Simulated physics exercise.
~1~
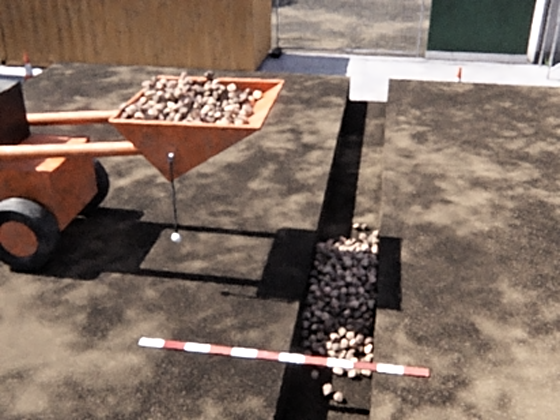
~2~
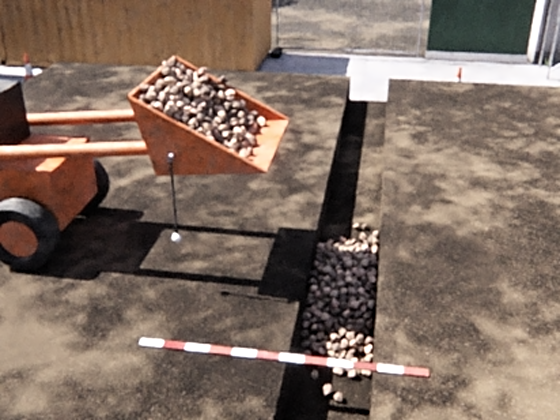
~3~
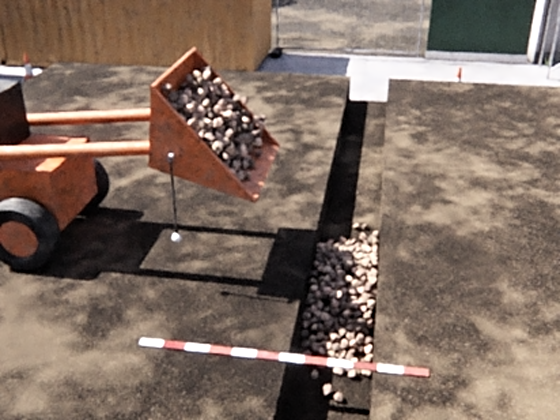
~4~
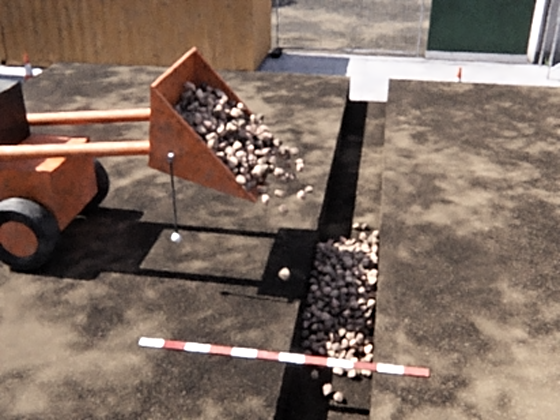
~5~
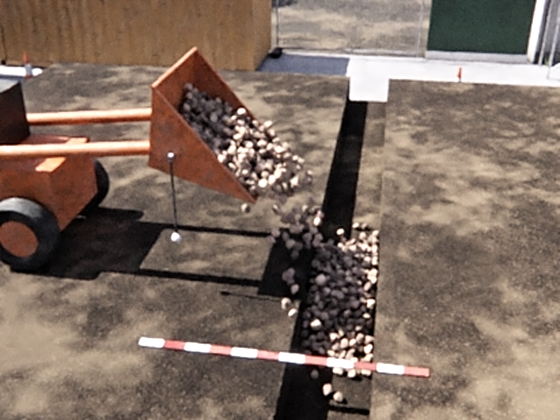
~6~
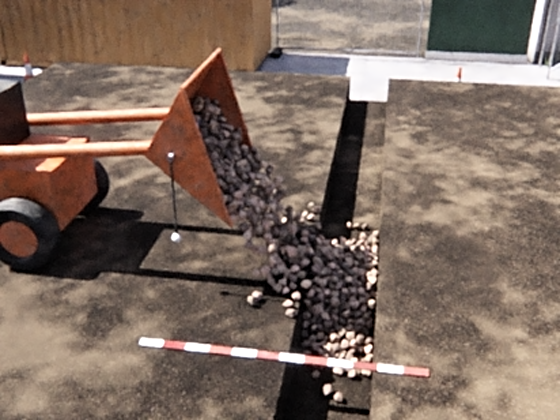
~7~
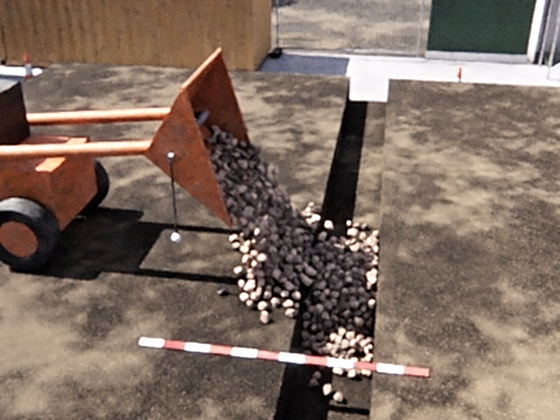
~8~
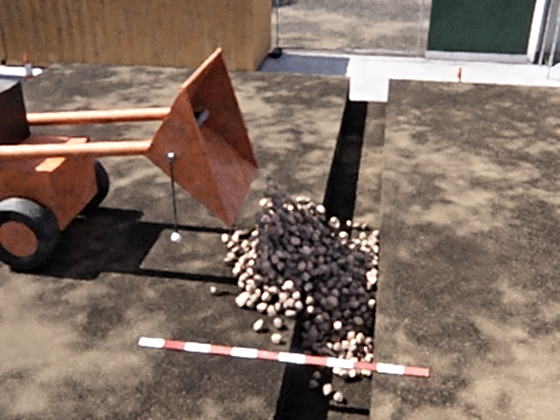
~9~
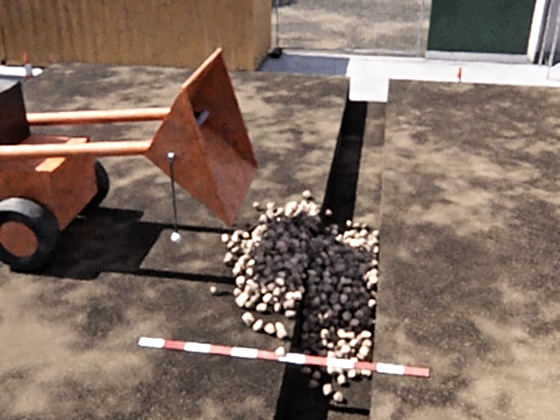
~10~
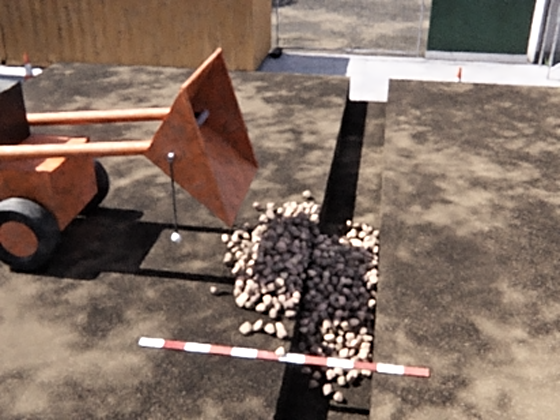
The clip shows an orange loader tipping its bucket of stones in stages toward a dark trench that already holds some stones, until they slide out and tumble down. The bucket ends empty and still tilted, with the stones heaped across the trench's left edge and inside it.
